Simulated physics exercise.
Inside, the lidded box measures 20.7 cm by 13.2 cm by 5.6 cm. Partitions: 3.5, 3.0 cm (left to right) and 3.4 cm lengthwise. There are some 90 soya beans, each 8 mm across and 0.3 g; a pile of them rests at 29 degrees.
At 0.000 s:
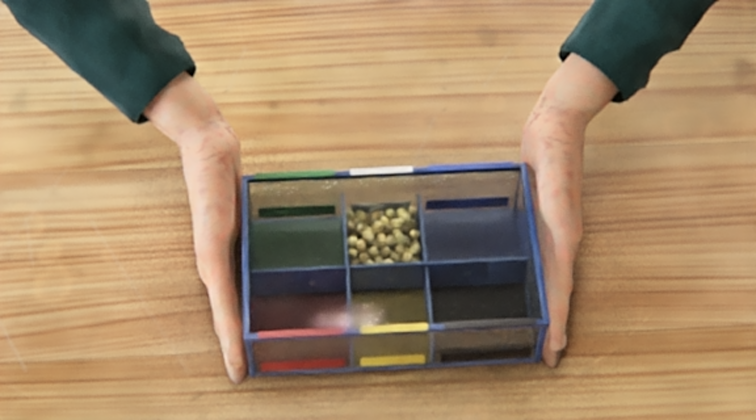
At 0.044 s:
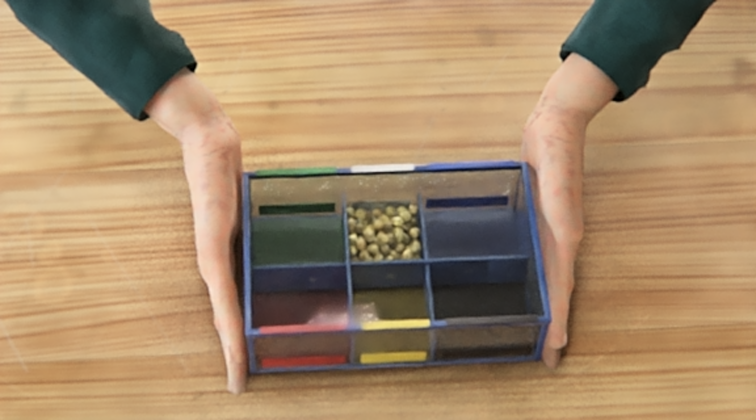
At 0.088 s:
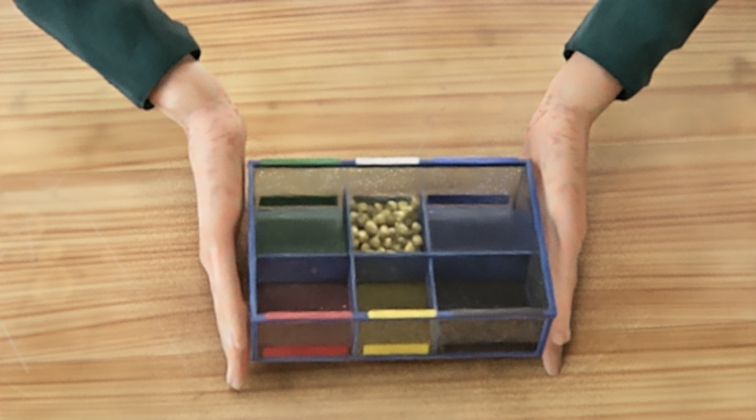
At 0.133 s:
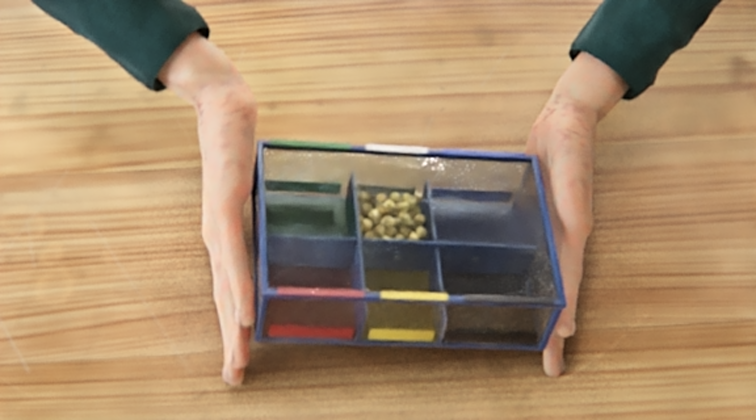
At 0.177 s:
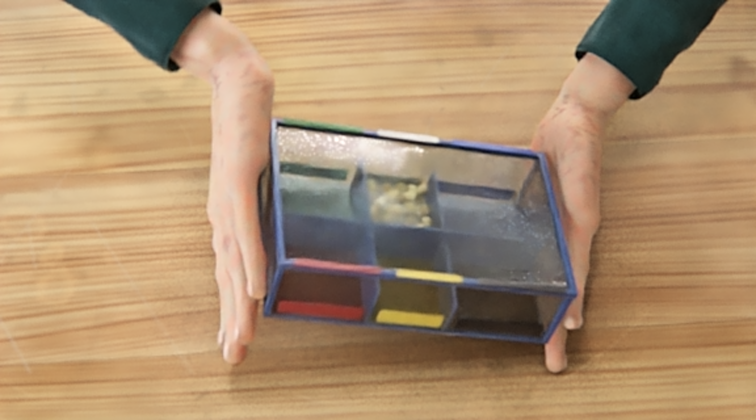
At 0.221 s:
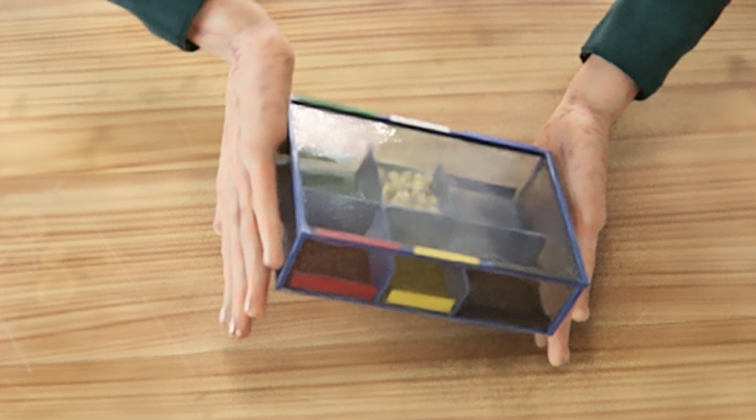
A wooden tabletop with pale, streaked grain is seen from above, the view staying still. Two hands in dark green sleeves hold a clear-lidded, blue-edged box of six compartments, marked with green, white, blue, red and yellow strips, with a pile of small beige beans in the top middle one. The hands tilt and turn the box clockwise, slowly, then faster, as glare spreads over its lid and the beans stay bunched together.
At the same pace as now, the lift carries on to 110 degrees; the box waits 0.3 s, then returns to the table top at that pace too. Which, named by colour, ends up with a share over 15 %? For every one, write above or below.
Red below, blue above, green below, yellow below, white below, black below.
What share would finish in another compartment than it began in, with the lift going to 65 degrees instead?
Near 10 in a hundred, I think.
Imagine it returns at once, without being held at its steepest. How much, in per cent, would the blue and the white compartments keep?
In per cent: Blue 95, white 5.
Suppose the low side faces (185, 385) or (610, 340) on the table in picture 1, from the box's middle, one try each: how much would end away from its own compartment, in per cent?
First try: About 100 percent; second try: About 100 percent.
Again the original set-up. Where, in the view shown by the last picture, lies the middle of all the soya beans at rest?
My guess is close to (488, 226).
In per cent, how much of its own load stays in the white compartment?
Around 0 %.
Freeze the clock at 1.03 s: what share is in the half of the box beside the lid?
About 80 %.
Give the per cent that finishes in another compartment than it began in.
100 percent.
Then, at 1.03 s, tilt 110 degrees; blue 85 %, white 15 %.
Then, at 1.57 s, tilt 58 degrees; blue 100 %.
Then, at 2.17 s, tilt 0 degrees; blue 100 %.
In the end, at 2.9 s, red 0 %, blue 100 %, green 0 %, yellow 0 %, white 0 %, black 0 %.
